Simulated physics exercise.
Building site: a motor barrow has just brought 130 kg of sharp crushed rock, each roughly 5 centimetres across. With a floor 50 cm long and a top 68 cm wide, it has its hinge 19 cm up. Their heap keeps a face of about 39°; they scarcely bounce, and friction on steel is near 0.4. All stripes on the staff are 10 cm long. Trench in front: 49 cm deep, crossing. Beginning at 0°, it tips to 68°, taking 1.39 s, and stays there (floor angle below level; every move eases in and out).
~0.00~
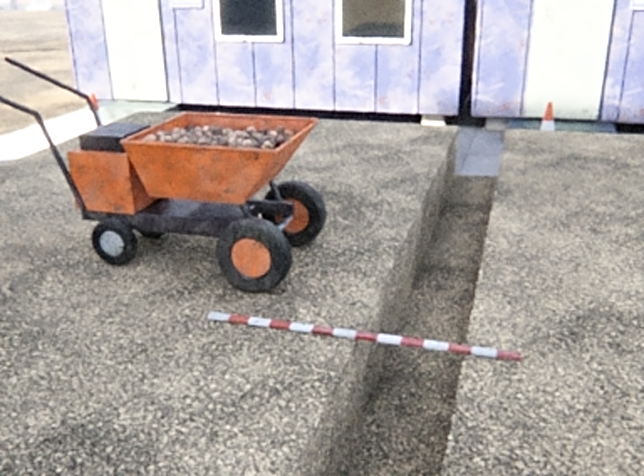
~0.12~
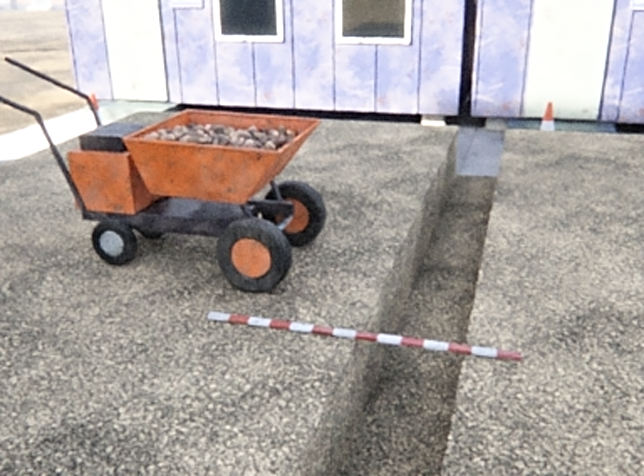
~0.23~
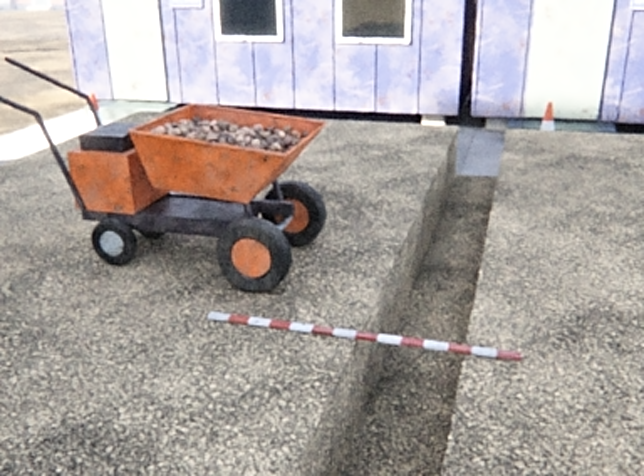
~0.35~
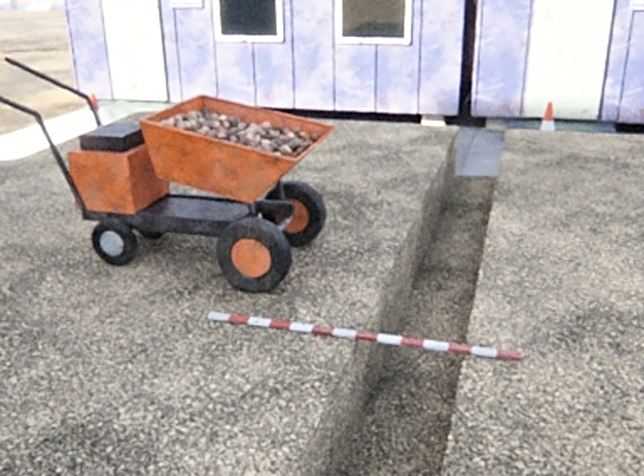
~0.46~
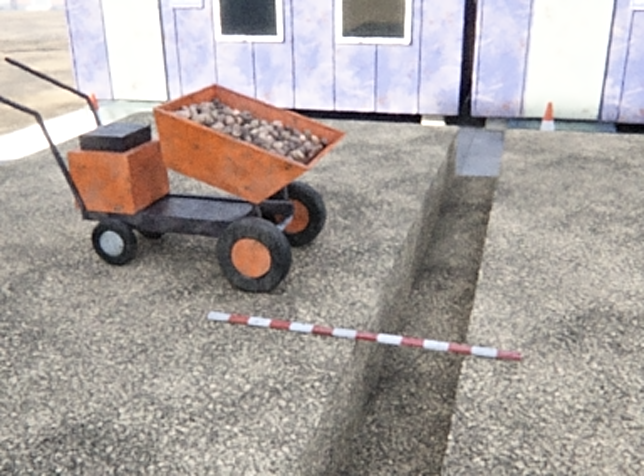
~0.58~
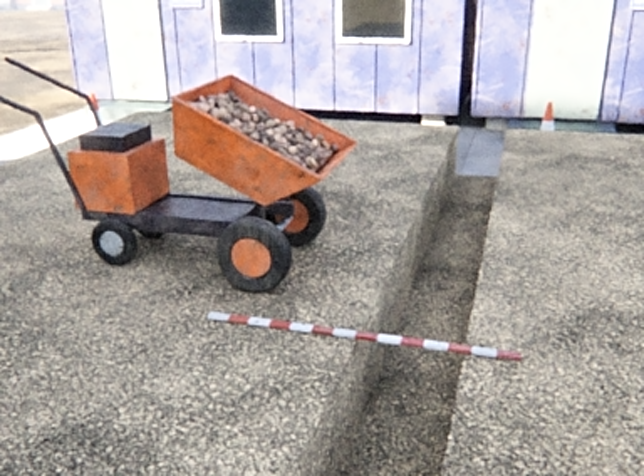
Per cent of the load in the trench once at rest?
About 68 %.
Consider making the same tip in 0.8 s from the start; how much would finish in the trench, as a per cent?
About 70 percent, I'd say.
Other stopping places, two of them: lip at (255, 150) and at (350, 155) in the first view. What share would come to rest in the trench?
That gives roughly 55 per cent and roughly 50 per cent.
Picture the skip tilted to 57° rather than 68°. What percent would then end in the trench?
Around 15 per cent would finish in the trench.
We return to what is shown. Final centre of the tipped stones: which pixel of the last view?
Their middle ends up near (425, 356).
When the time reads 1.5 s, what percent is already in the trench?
Close to 15 per cent at that time.
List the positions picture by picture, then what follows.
The skip is at 0°, its lip at (275, 152); the top of the load is at (213, 132), in the first frame.
Lip at (278, 153), floor tilted 1°, highest stones at (207, 130); the stones move at 0.2 m/s on average, in the second frame.
Lip at (285, 156), floor tilted 5°, highest stones at (209, 126); the stones move at 0.4 m/s on average, in the third frame.
The skip is at 11°, its lip at (295, 161); the top of the load is at (206, 119); the stones move at 0.5 m/s on average, in the fourth frame.
The skip is at 18°, its lip at (308, 169); the top of the load is at (208, 108); the stones move at 0.6 m/s on average, in the fifth frame.
Lip at (321, 180), floor tilted 26°, highest stones at (221, 99); the stones move at 0.7 m/s on average, in the sixth frame.
After 1.0 s the floor is at 57°; 100 % in the skip; the foremost stones are at (358, 213).
After 1.5 s the floor is at 68°; 83 % in the skip, 1 % short of the trench, 16 % in the trench; the foremost stones are at (451, 345).
After 1.8 s the floor is at 68°; 61 % in the skip, 1 % short of the trench, 38 % in the trench; the foremost stones are at (466, 365).
After 3.8 s the floor is at 68°; 32 % in the skip, 68 % in the trench; the foremost stones are at (468, 358).
